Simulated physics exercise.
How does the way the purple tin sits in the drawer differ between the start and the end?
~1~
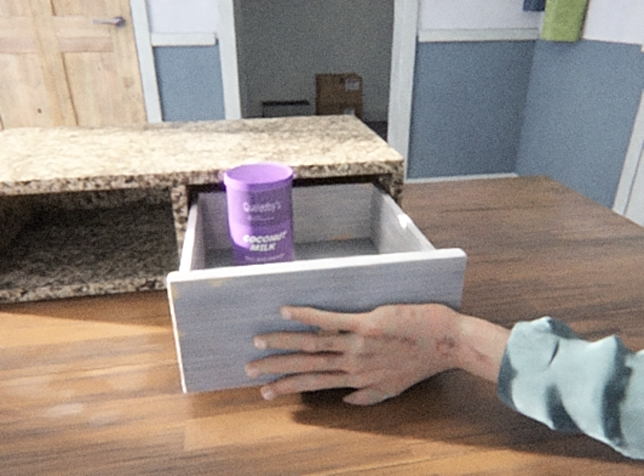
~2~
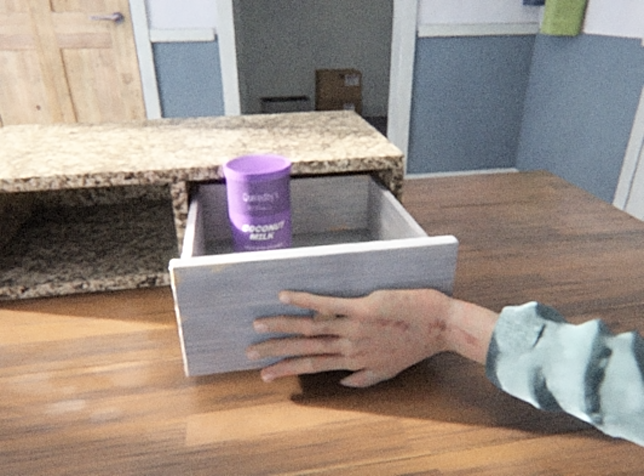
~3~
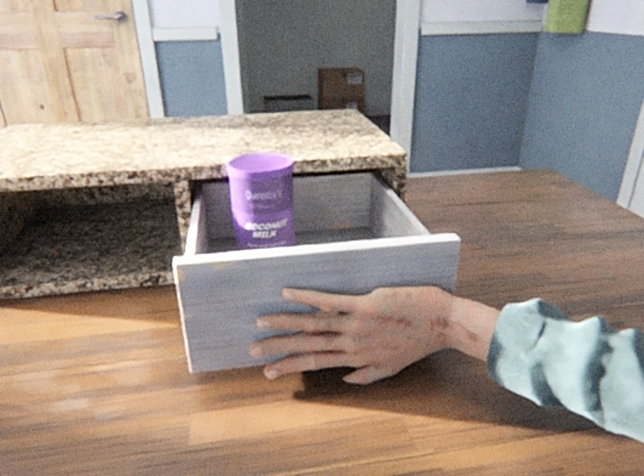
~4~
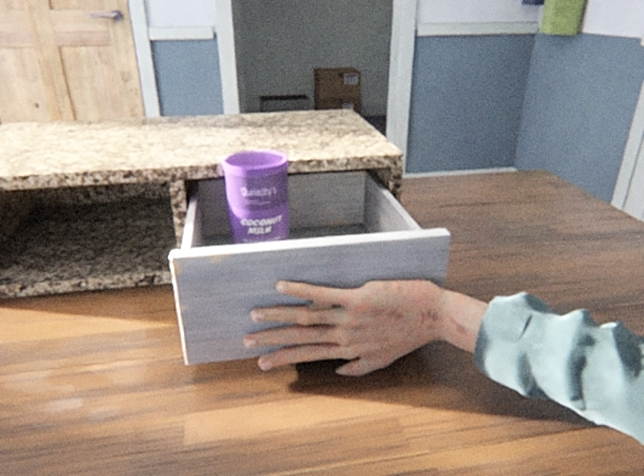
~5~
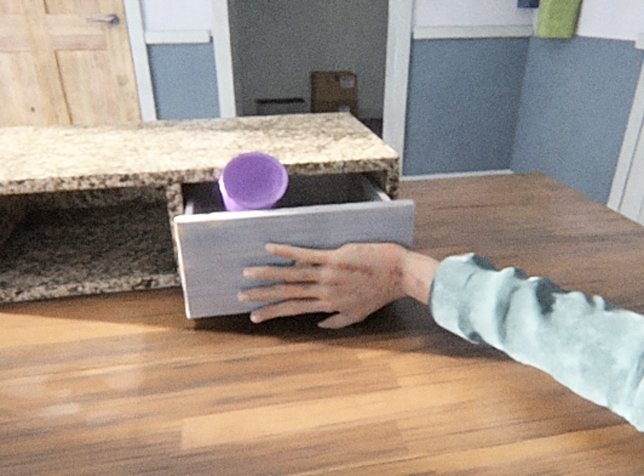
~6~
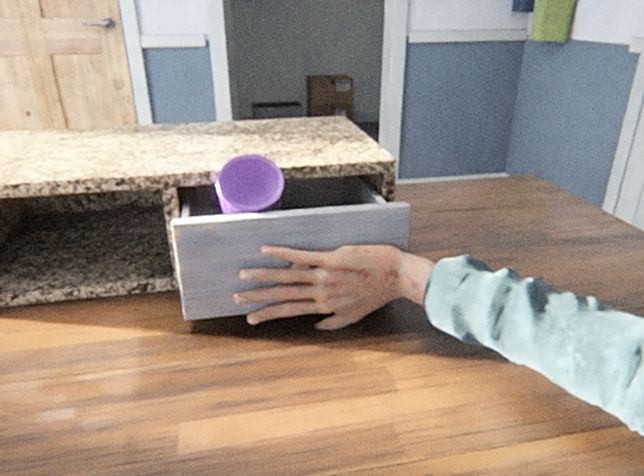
At the start the purple tin stands upright in the drawer, and by the end it is leaning.
